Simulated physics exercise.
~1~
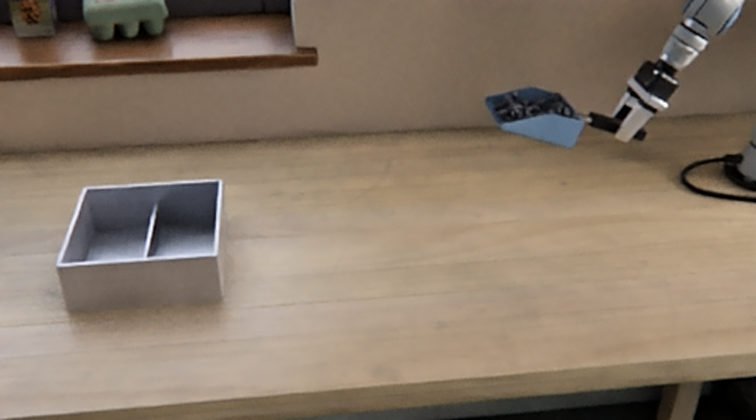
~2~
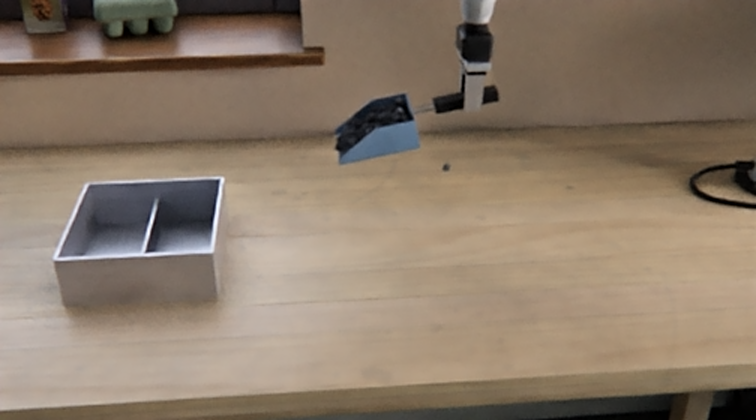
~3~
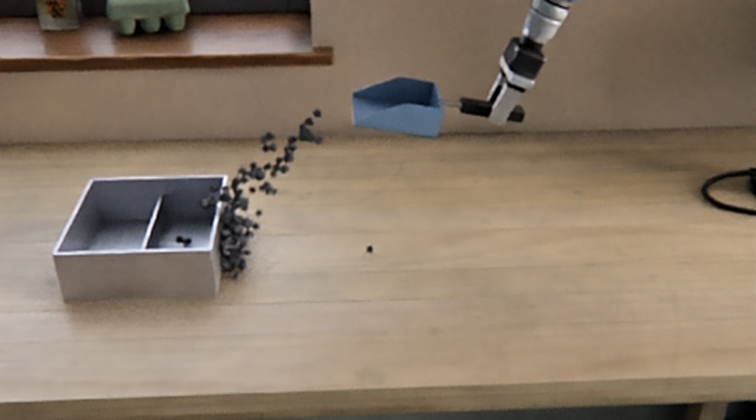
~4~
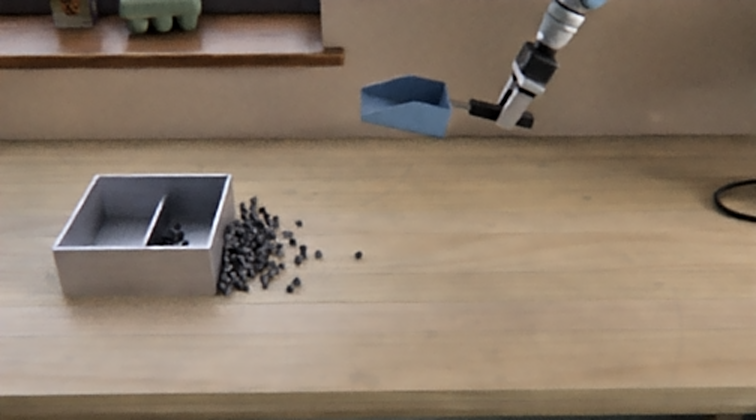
On a wooden table, a robot arm flings dark pebbles from a blue scoop, mostly missing the divided box.
